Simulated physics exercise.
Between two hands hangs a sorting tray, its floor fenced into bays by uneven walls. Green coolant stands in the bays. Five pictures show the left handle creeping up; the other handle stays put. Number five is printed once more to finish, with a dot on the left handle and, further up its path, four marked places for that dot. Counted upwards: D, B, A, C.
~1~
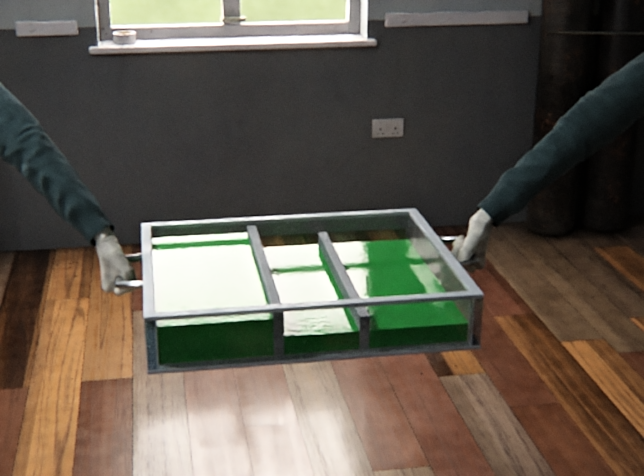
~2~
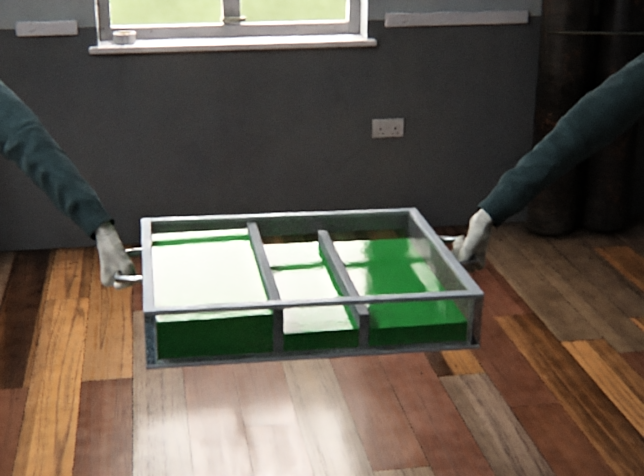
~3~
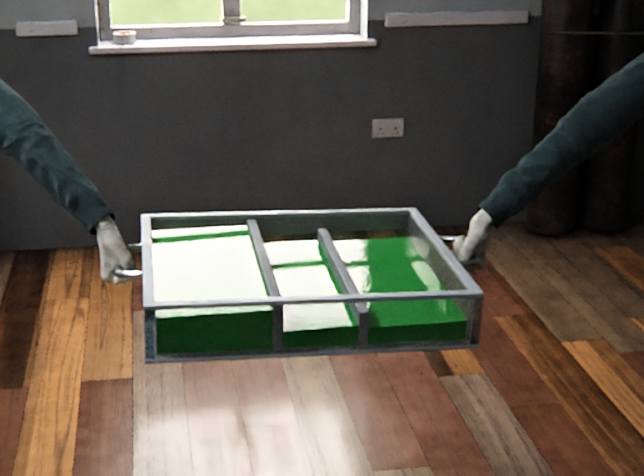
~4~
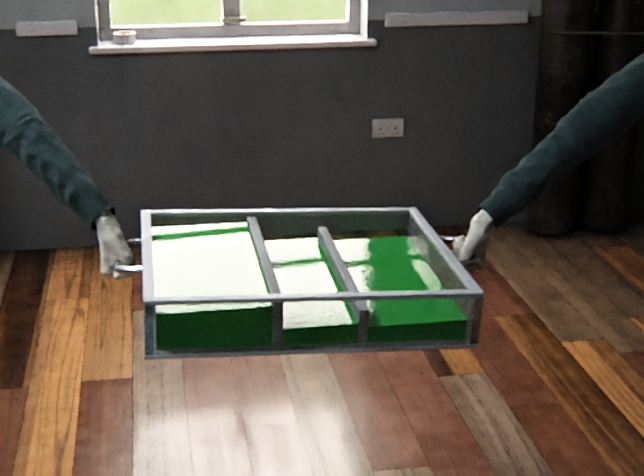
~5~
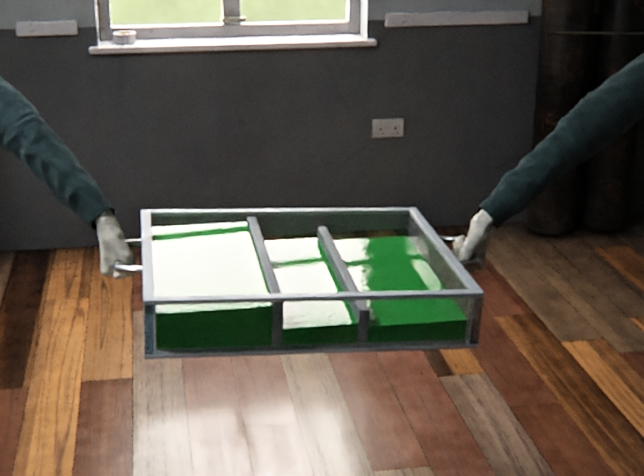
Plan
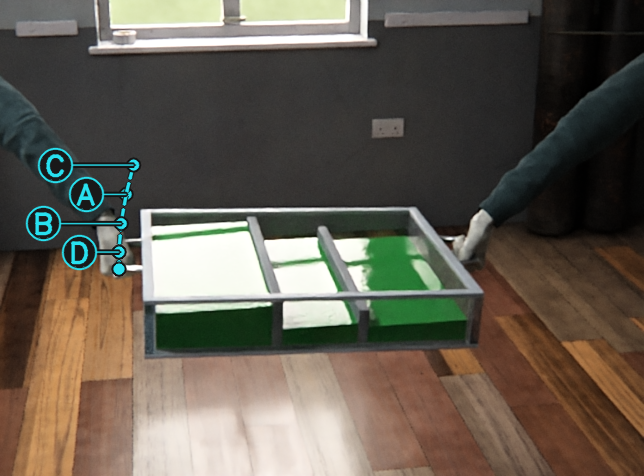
The clip opens on two gloved hands holding a level, clear-sided tray above a wooden floor, with green liquid in its three bays. The left hand raises its end slightly, tipping the tray gently down to the right, and then the tray stays at that slight slant.
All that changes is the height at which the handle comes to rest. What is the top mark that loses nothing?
Go for C.
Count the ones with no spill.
All of them.
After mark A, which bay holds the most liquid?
It is the left one.
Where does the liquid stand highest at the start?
That is the left bay.
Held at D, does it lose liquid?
No, that is safe.
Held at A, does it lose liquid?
No.
On the marked copy, A at (126, 194); B at (121, 223); C at (133, 165); D at (119, 252).
For mark A, nothing spills; the left bay holds the most.
For mark B, nothing spills; the left bay holds the most.
For mark C, nothing spills; the left bay holds the most.
For mark D, nothing spills; the left bay holds the most.
